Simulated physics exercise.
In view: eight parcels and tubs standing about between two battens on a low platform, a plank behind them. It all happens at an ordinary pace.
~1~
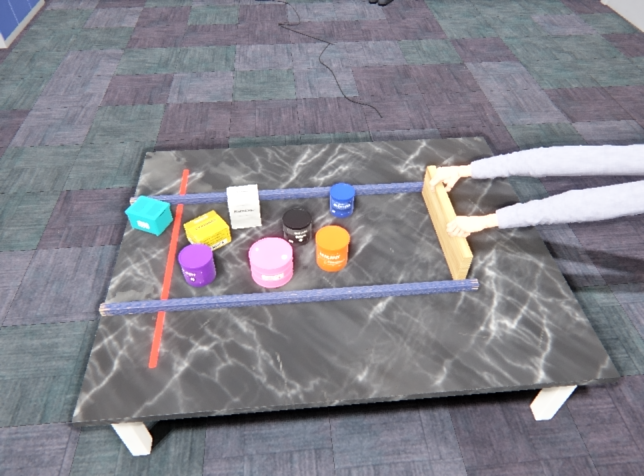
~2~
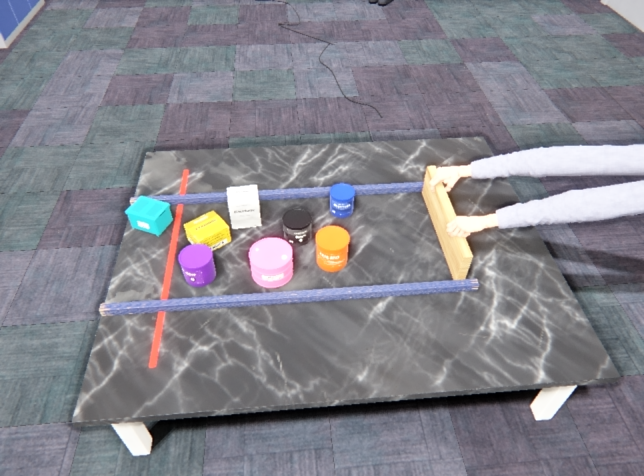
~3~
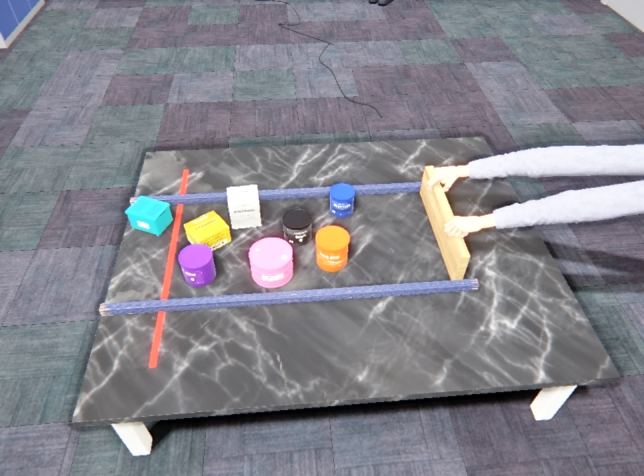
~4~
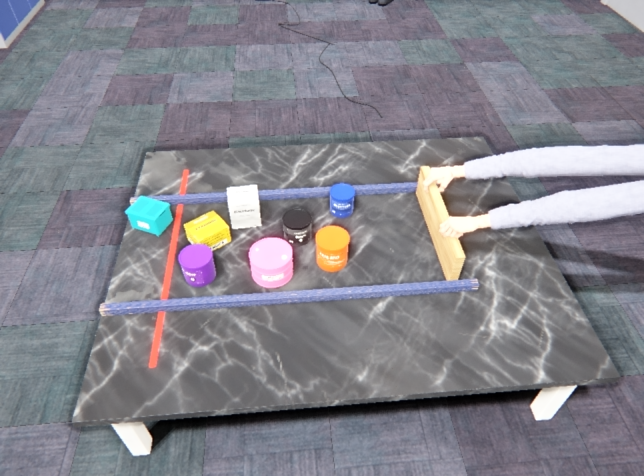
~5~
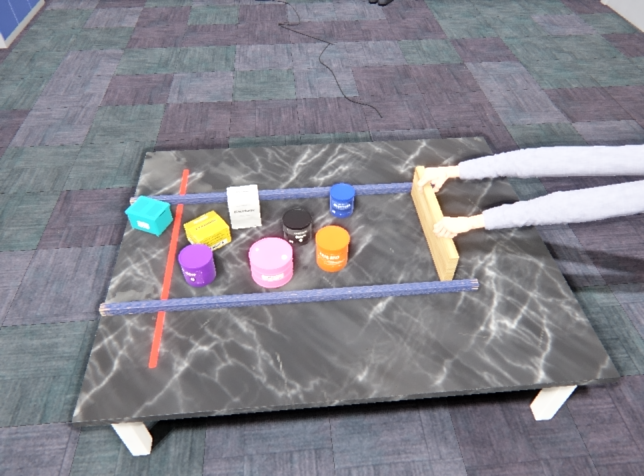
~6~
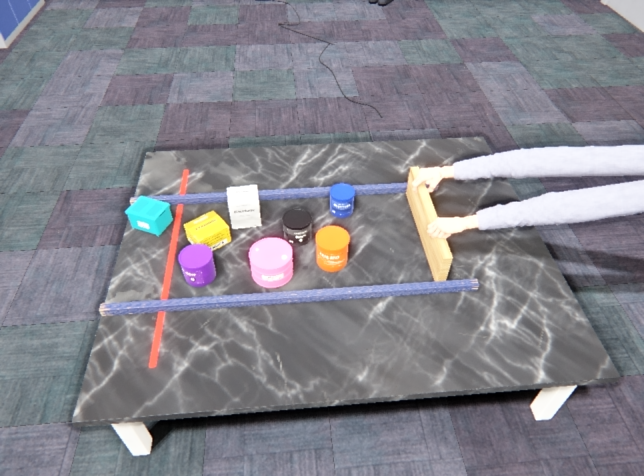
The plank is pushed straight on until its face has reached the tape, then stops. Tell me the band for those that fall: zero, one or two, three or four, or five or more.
Outcome: The number that fall off is one or two.
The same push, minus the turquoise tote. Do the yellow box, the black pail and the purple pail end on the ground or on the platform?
The yellow box is kept; the black pail remains up; the purple pail drops off.
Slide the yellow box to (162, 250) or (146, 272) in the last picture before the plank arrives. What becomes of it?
In turn it remains up; is lost.
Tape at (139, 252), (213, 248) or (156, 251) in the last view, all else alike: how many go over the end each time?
It would be 5, 0 and 4.
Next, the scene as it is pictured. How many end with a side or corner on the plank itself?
3 of them.
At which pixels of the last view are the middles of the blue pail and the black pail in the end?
Near (164, 208) and (156, 237).
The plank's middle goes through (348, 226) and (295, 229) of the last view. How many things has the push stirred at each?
The counts are 1 and 4.
Soon after, none off yet; turquoise tote at rest near (150, 216); purple pail at rest near (198, 266); yellow box at rest near (208, 233).
At rest, the number that fall off is one or two; fallen, purple pail and turquoise tote.
